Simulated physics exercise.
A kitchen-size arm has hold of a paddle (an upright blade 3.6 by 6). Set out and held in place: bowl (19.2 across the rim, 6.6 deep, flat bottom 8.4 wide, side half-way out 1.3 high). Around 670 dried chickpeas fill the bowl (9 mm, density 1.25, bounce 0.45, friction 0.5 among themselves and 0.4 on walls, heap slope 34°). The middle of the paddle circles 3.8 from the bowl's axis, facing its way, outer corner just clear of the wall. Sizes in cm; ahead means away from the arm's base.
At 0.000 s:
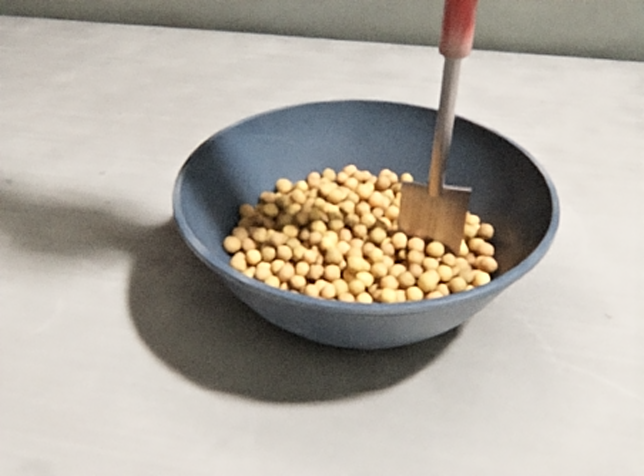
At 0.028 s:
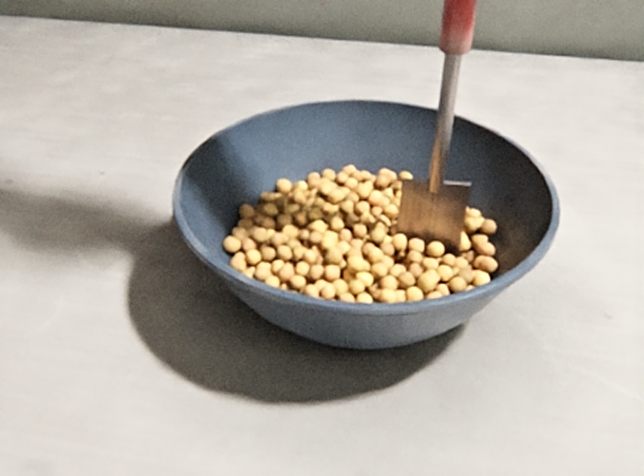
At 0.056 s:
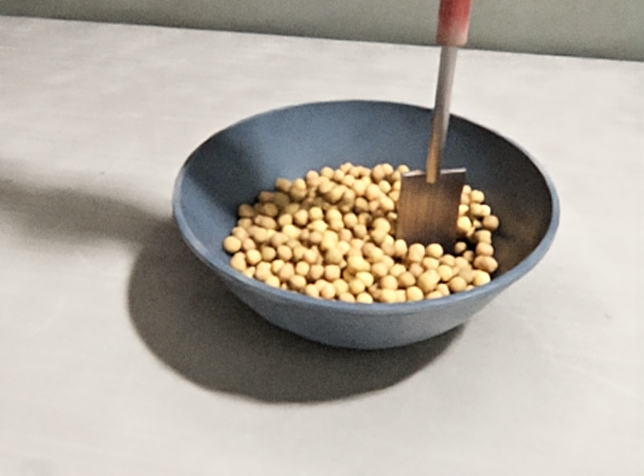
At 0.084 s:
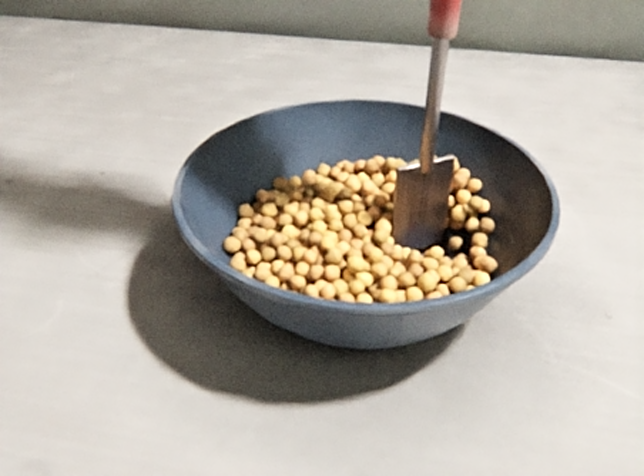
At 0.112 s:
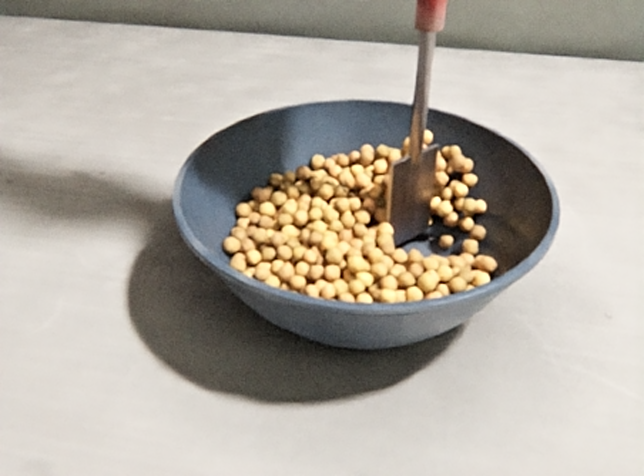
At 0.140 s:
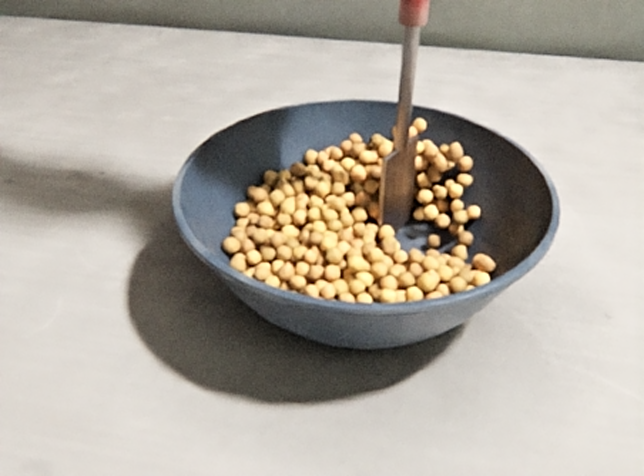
A red-handled paddle sweeps through chickpeas in a blue bowl, pushing some toward the back.
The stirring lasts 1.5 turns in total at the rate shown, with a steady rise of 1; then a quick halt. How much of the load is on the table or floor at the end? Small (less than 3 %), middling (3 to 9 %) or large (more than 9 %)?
Answer: Small; less than 3 % of the dried chickpeas finish on the table or floor.
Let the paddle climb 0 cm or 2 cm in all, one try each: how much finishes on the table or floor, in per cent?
Some 0 and 0 per cent.
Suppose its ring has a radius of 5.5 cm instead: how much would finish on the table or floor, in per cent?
Then about 0 per cent.
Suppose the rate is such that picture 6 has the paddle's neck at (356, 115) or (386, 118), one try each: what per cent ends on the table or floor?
Some 10 and 0 per cent.
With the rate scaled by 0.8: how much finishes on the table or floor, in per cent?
Some 0 per cent.
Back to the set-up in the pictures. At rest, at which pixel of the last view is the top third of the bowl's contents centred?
Around (290, 243).
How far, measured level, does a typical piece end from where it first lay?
About 6 cm.
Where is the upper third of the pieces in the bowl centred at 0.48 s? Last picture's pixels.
At about (344, 279).
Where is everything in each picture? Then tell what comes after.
In the first frame, paddle neck at (440, 160), 0° round; upper third of the load around (351, 234), from x 230 to 490, top at y 175; 673 in the bowl.
In the second frame, paddle neck at (440, 156), 5° round; upper third of the load around (353, 232), from x 230 to 490, top at y 175.
In the third frame, paddle neck at (437, 147), 19° round; upper third of the load around (358, 223), from x 230 to 490, top at y 170.
In the fourth frame, paddle neck at (429, 137), 35° round; upper third of the load around (358, 212), from x 230 to 485, top at y 160.
In the fifth frame, paddle neck at (418, 129), 50° round; upper third of the load around (355, 201), from x 230 to 485, top at y 140.
In the sixth frame, paddle neck at (403, 123), 65° round; upper third of the load around (347, 190), from x 230 to 485, top at y 125; 673 in the bowl.
After 0.48 s, 251° round, highest piece 7 above the table; 673 in the bowl.
After 0.83 s, 76° round, highest piece 7 above the table; 673 in the bowl.
After 1.20 s, 180° round, highest piece 5 above the table; 673 in the bowl.
After 1.90 s, 180° round, highest piece 5 above the table; 673 in the bowl.
At rest, 673 in the bowl. That is 0 % on the table or floor.
